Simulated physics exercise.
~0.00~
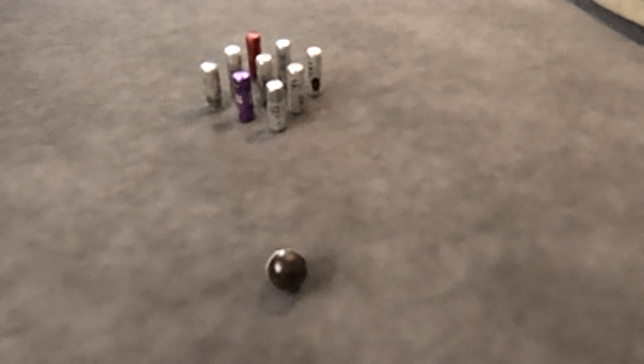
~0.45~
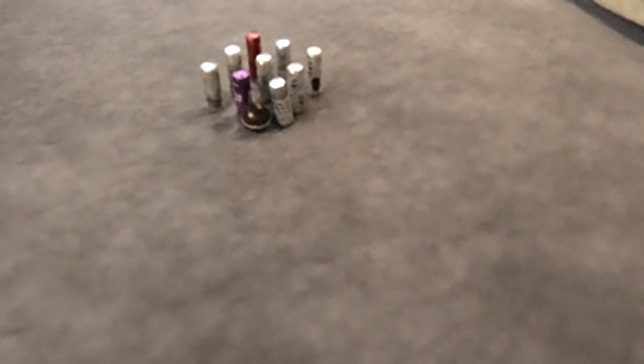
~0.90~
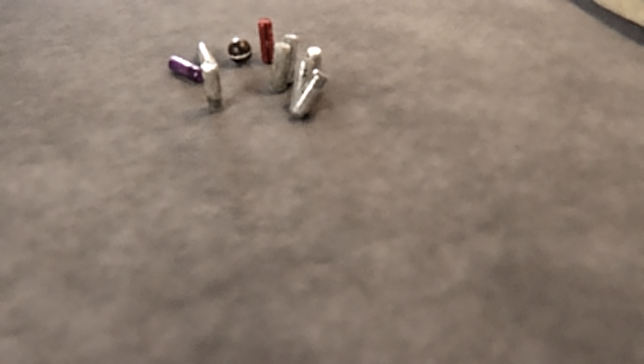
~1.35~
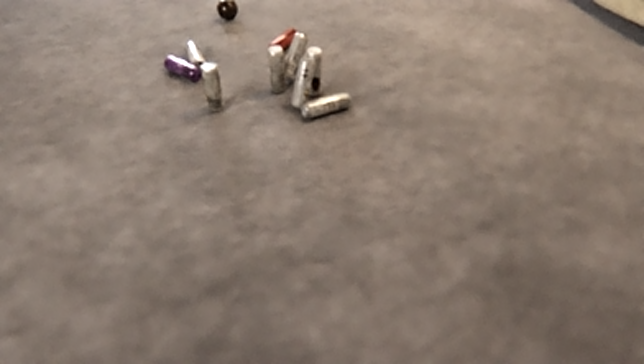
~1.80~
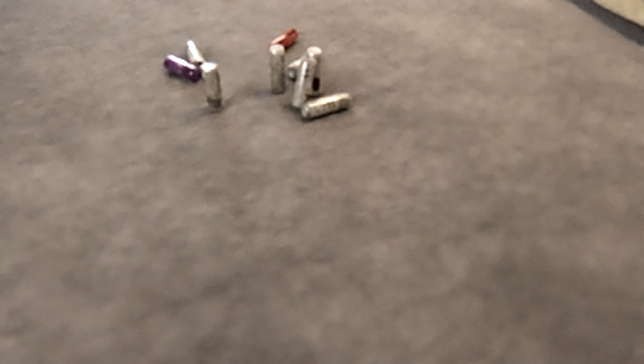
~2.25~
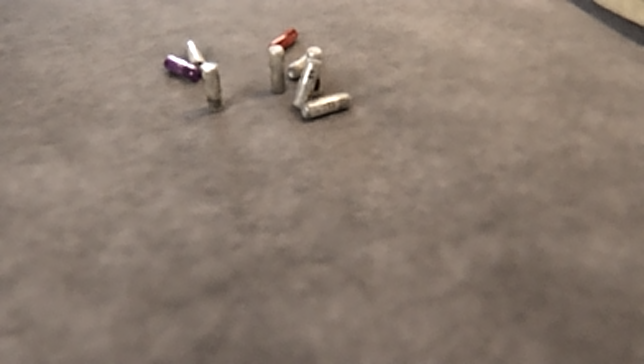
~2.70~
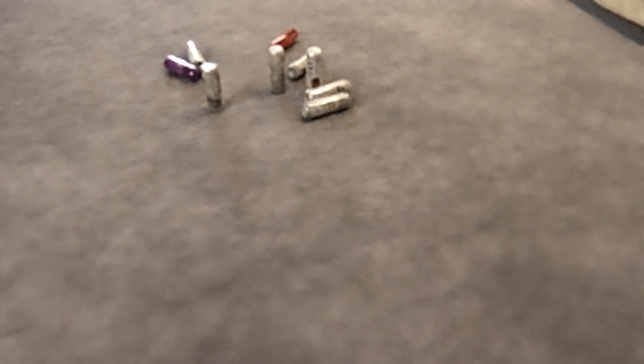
In this clip, a dark ball rolls away across a grey floor into a cluster of upright tubes, knocking the purple one flat to the left before the red one falls. The ball leaves at the top as more topple, and three pale tubes remain standing among the fallen.
